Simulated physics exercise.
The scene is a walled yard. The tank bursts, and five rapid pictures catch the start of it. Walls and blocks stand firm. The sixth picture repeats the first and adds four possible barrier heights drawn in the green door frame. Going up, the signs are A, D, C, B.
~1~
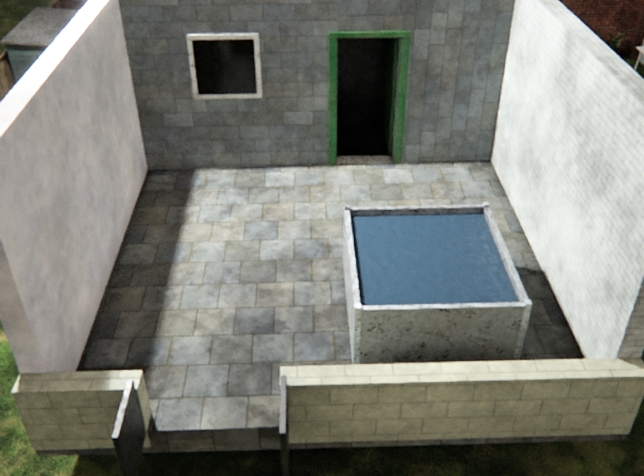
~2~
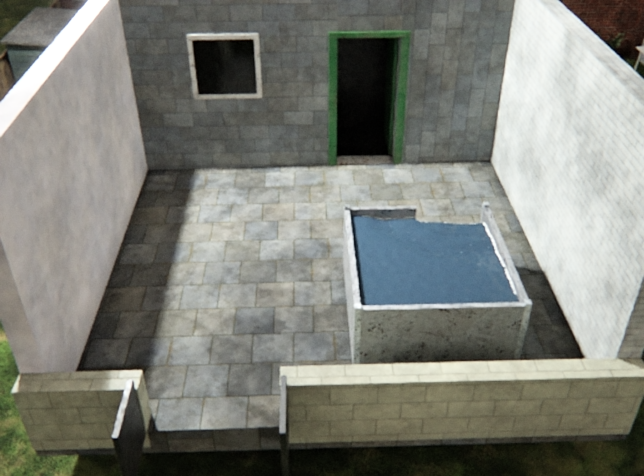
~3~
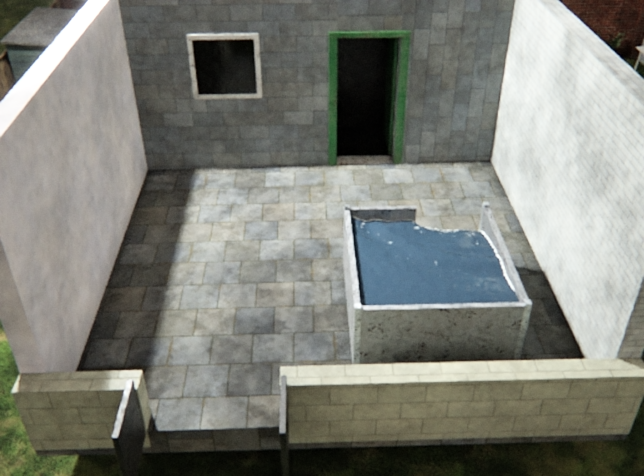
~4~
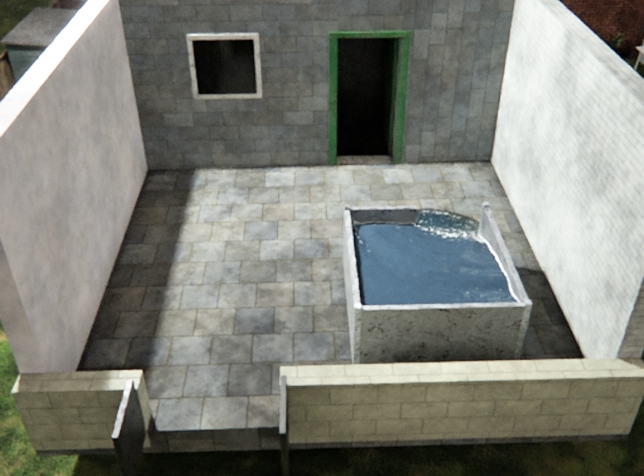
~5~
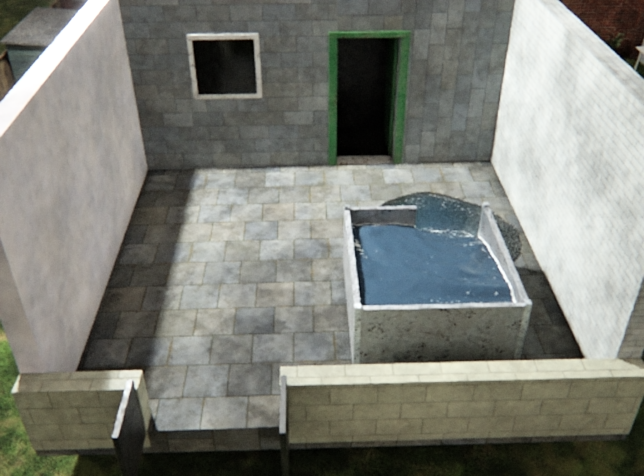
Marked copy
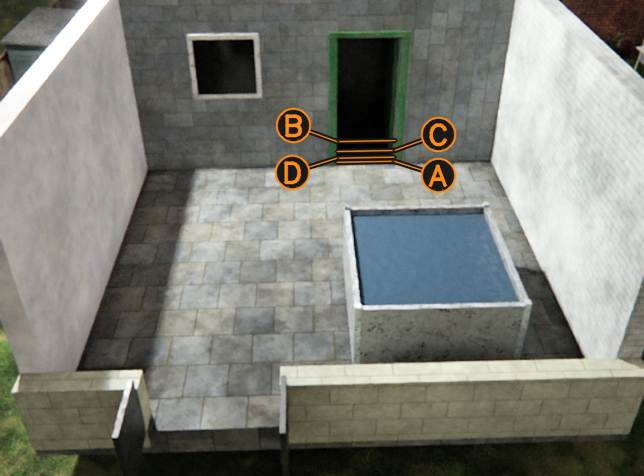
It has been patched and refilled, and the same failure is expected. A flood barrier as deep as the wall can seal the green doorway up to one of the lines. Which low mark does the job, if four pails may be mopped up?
Height C.
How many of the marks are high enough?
Two of them.
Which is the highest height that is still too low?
D it is.
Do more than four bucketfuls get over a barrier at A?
Yes, it does.
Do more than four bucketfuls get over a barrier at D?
Yes.
On the marked copy, A at (365, 161); B at (366, 141); C at (365, 150); D at (365, 157); from the bottom up A, D, C, B.
With A, dozens of bucketfuls pour in.
With B, nothing gets over.
With C, a bucket or two gets in.
With D, about 13 bucketfuls get in.
